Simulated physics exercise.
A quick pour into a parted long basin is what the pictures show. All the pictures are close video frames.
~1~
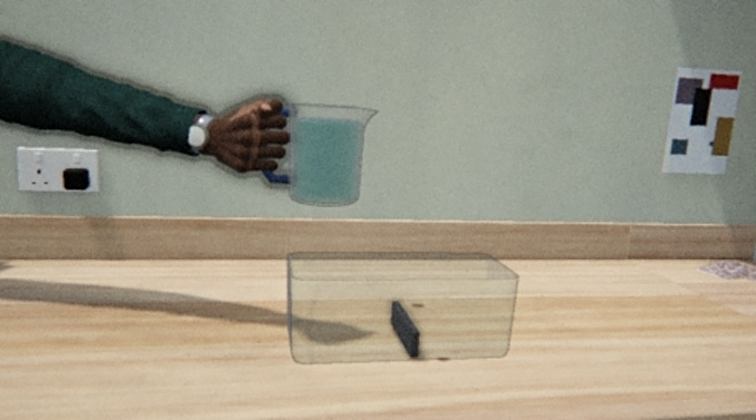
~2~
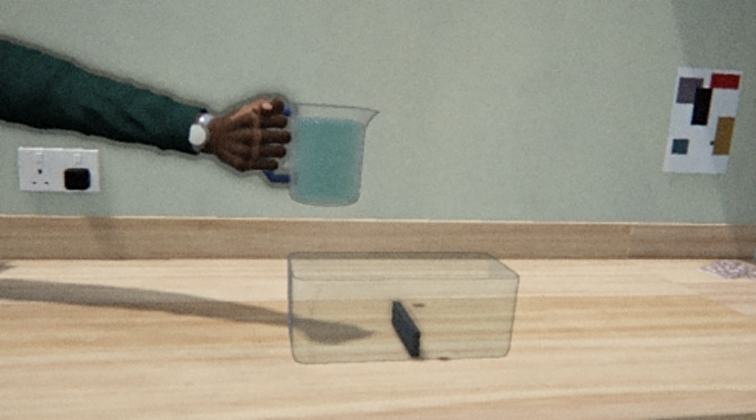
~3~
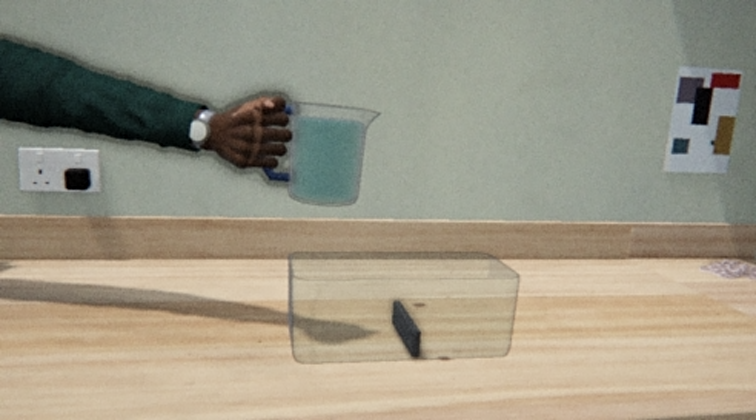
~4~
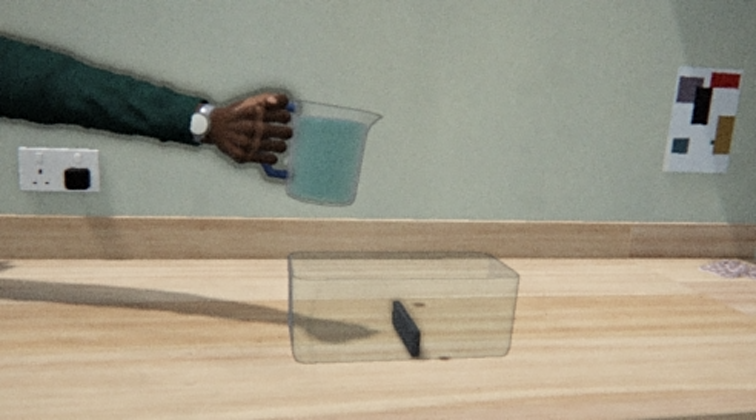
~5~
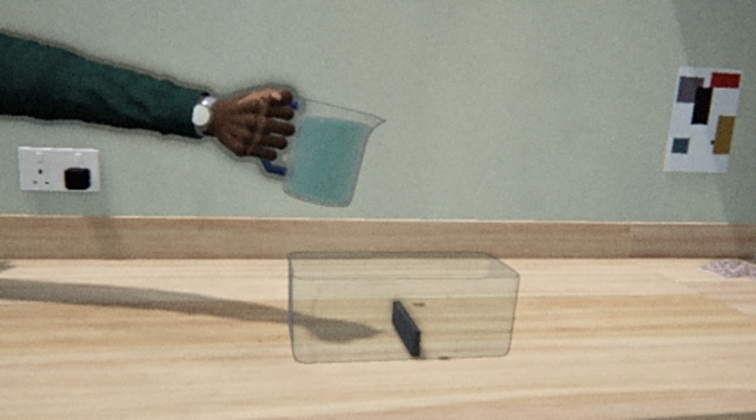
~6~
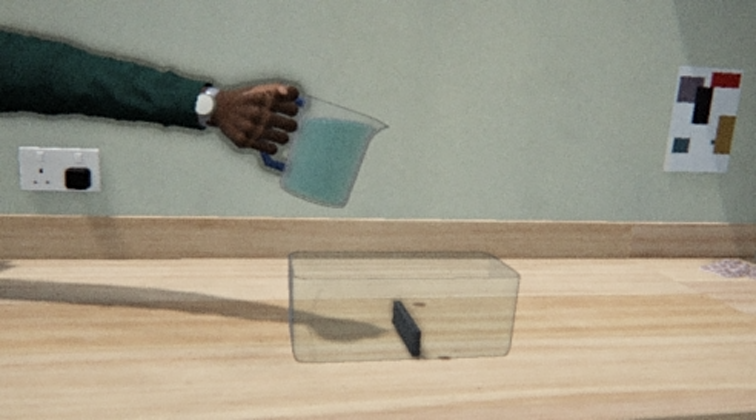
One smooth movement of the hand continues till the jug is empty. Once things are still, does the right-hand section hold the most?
Yes - the largest amount gathers in the right chamber.
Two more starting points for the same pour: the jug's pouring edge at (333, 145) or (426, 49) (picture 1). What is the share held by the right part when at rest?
10 and 60 per cent.
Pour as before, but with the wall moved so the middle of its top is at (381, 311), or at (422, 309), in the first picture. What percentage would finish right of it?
Near 90 % and 25 %.
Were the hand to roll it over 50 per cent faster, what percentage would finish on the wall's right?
It comes to 55 per cent or so.
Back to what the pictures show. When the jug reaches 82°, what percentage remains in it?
About 70 %.
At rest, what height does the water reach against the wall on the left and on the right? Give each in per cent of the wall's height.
30 per cent for the left part, 70 for the right.
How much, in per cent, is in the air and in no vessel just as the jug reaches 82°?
I'd put it at roughly 20 percent of it.
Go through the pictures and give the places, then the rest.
In the first picture, tilt 0°; pouring edge (379, 110); surface from (291, 119) to (363, 122); the long basin's rim runs from (290, 267) to (503, 266); the wall's top is at (405, 317).
In the second picture, tilt 1°; pouring edge (380, 111); surface from (292, 119) to (364, 122).
In the third picture, tilt 3°; pouring edge (382, 112); surface from (293, 117) to (365, 123).
In the fourth picture, tilt 6°; pouring edge (384, 115); surface from (295, 118) to (367, 124).
In the fifth picture, tilt 11°; pouring edge (386, 120); surface from (297, 119) to (371, 125).
In the sixth picture, tilt 16°; pouring edge (389, 126); surface from (297, 124) to (376, 126).
A moment on, the tilt is 82° and 72 per cent is still to pour, 0 is left of the wall and 7 right of it.
Next, the tilt is 114° and 15 per cent is still to pour, 12 is left of the wall and 53 right of it.
Then the tilt is 116° and 0 per cent is still to pour, 32 is left of the wall and 66 right of it.
Later the tilt is 116° and 0 per cent is still to pour, 35 is left of the wall and 64 right of it.
Finally, 35 per cent lies left of the wall, 63 right of it and 1 outside.
